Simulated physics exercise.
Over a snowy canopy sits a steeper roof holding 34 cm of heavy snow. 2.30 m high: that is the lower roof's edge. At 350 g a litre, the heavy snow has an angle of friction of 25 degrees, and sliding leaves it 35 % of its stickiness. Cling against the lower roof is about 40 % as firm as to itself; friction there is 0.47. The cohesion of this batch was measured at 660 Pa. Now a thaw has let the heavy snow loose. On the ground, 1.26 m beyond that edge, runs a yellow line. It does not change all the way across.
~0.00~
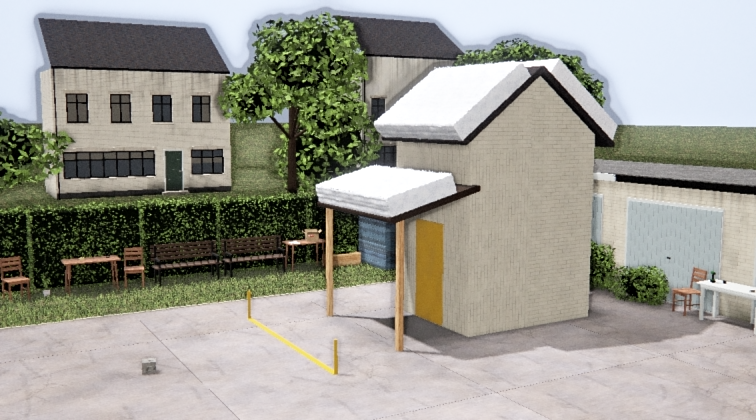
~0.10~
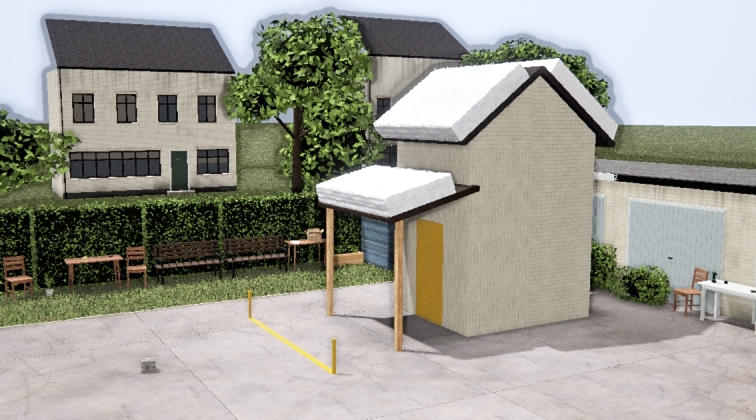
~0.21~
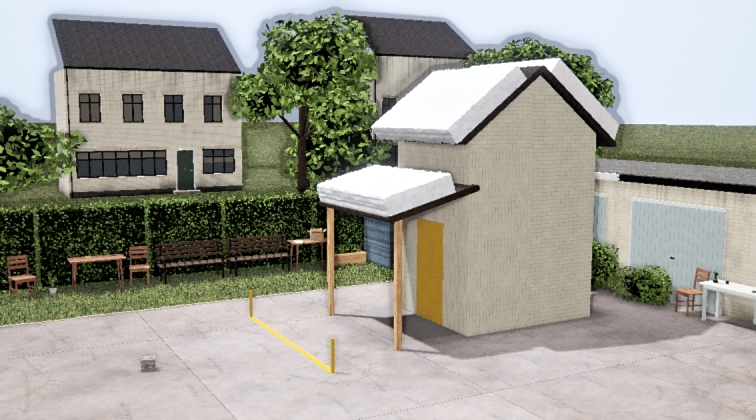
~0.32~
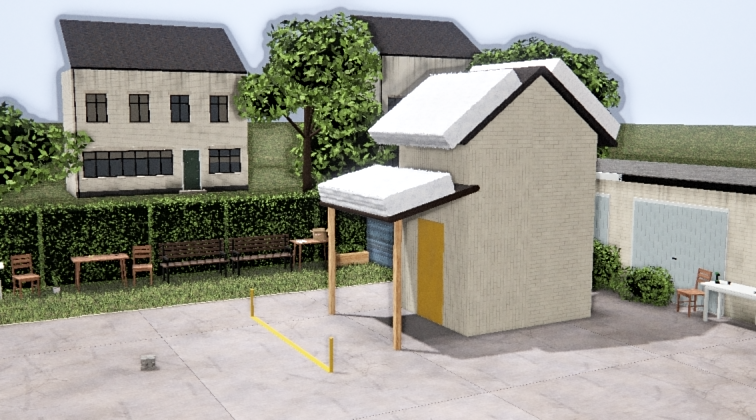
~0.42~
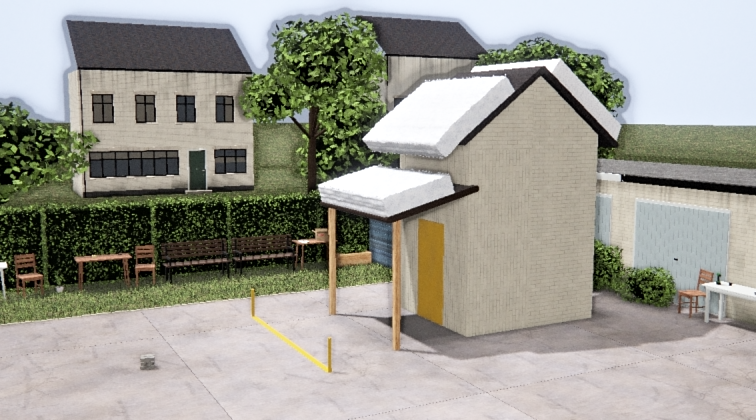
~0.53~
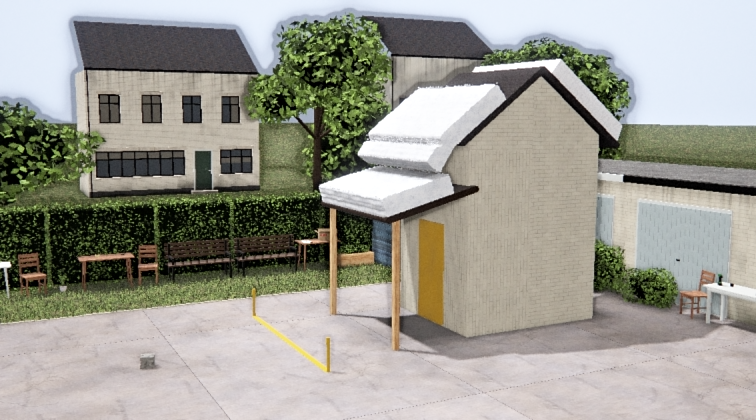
A thick slab of snow slid slowly down the left side of the small building's upper roof, poked out past the edge and started cracking, just above the snow-covered lower roof.
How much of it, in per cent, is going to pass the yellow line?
I would say 35 percent.
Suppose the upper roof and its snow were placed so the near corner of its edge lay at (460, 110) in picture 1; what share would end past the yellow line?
In that case some 50 per cent.
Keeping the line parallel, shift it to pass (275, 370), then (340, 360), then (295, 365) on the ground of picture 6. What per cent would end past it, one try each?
In turn about 16 %, 45 %, 25 %.
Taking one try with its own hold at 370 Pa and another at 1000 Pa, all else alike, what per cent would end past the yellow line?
Result: 40 % for the first case, 20 % for the second.
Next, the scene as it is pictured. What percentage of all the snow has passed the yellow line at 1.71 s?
I'd put it at roughly 20 %.
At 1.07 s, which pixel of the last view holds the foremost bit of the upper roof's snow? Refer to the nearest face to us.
About (362, 198).
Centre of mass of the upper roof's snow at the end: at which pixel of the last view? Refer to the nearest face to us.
Look near (318, 330) in the final picture.
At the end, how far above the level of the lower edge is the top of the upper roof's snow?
The snow's top stands about 0.6 m above the lower edge.
After 1.07 s, none is below the lower edge and 0 % is past the line.
After 1.71 s, 55 % is below the lower edge and 20 % is past the line.
After 2.36 s, 69 % is below the lower edge and 35 % is past the line.
After 3.00 s, 69 % is below the lower edge and 35 % is past the line.
After 3.10 s, at the end, 69 % is below the lower edge and 35 % is past the line.
